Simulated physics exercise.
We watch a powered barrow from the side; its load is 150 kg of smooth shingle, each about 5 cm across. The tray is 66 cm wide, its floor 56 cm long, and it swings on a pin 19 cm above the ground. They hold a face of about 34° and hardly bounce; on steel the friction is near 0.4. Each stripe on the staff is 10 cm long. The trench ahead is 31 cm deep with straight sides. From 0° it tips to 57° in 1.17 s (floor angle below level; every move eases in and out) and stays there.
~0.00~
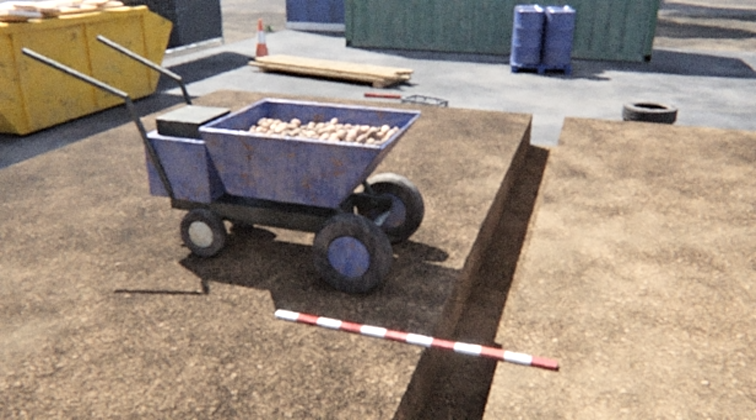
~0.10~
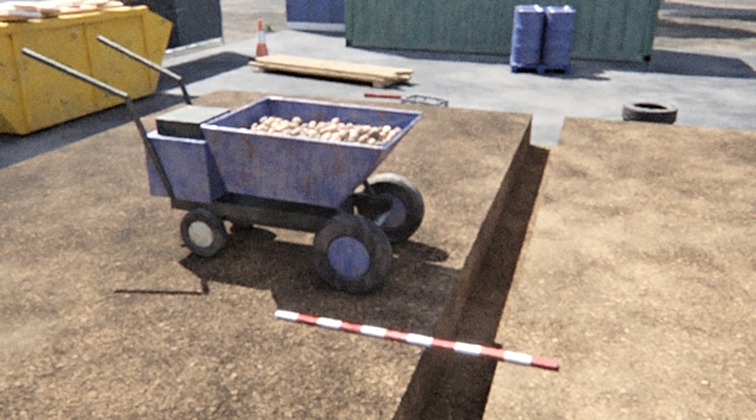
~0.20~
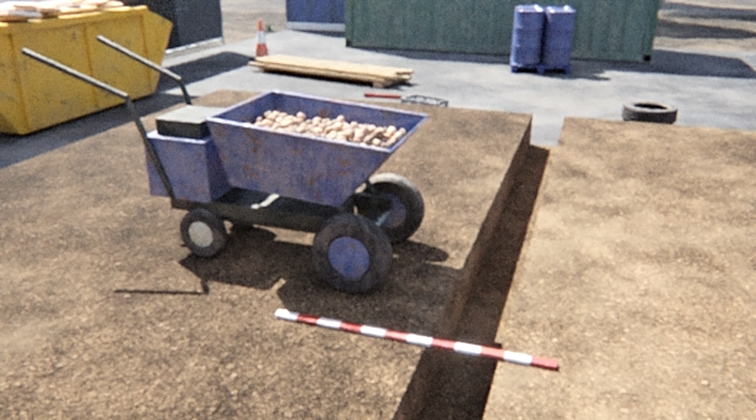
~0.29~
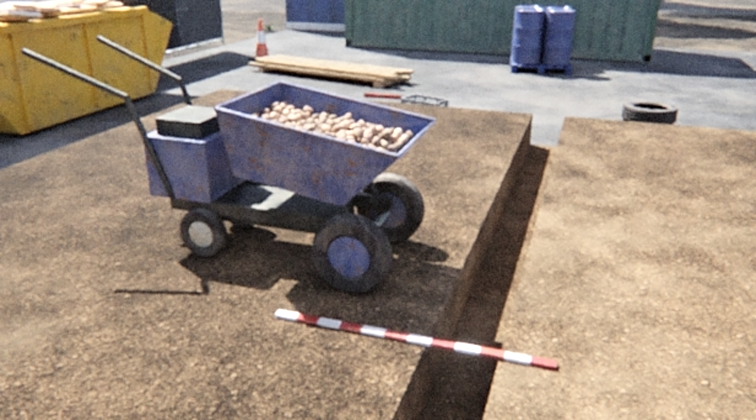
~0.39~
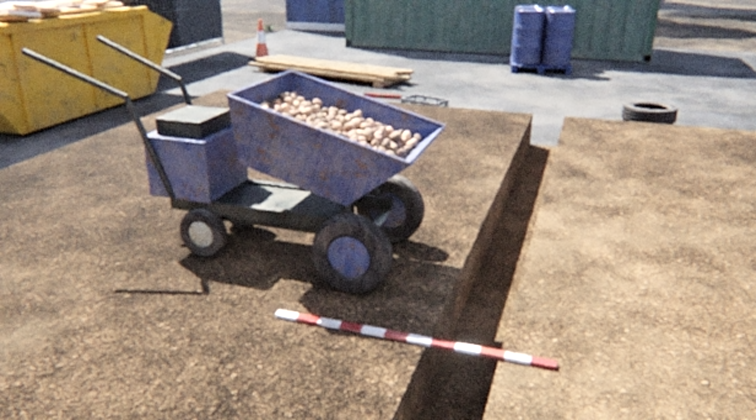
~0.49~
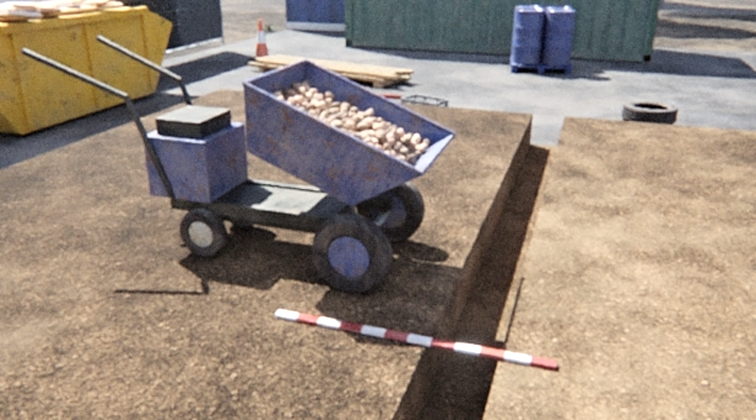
To begin with, a blue barrow loaded with smooth, pale stones stands on brown earth beside a straight-sided trench, its tray level above a red-and-white staff. The tray then tilts forward to the right, its rear rising steadily off the frame, and the stones shift toward the lowered front lip while the wheels stay put.
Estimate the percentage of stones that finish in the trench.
Some 42 per cent of it.
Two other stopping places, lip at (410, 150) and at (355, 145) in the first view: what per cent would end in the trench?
First some 25, then 60 per cent.
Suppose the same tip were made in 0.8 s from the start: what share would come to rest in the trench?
It would be near 35 per cent.
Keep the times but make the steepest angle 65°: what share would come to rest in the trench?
It would be near 55 per cent.
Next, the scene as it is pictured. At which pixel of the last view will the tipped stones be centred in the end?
Around (506, 321).
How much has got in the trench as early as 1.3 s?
Some 10 per cent.
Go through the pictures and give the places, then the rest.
In the first picture, the tray is at 0°, its lip at (380, 149); the top of the load is at (342, 131).
The second picture shows lip at (383, 150), floor tilted 1°, highest stones at (335, 130); the stones move at 0.2 m/s on average.
In the third picture, the tray is at 4°, its lip at (389, 152); the top of the load is at (291, 121); the stones move at 0.4 m/s on average.
The fourth picture shows lip at (399, 157), floor tilted 9°, highest stones at (279, 111); the stones move at 0.5 m/s on average.
The fifth picture shows lip at (410, 164), floor tilted 15°, highest stones at (287, 100); the stones move at 0.6 m/s on average.
In the sixth picture, the tray is at 22°, its lip at (422, 174); the top of the load is at (300, 90); the stones move at 0.6 m/s on average.
After 0.9 s the floor is at 48°; 100 % in the tray; the foremost stones are at (454, 191).
After 1.3 s the floor is at 57°; 85 % in the tray, 12 % in the trench, 3 % past the trench; the foremost stones are at (538, 287).
After 1.6 s the floor is at 57°; 56 % in the tray, 19 % in the trench, 25 % past the trench; the foremost stones are at (617, 295).
After 3.6 s the floor is at 57°; 29 % in the tray, 42 % in the trench, 28 % past the trench; the foremost stones are at (714, 289).
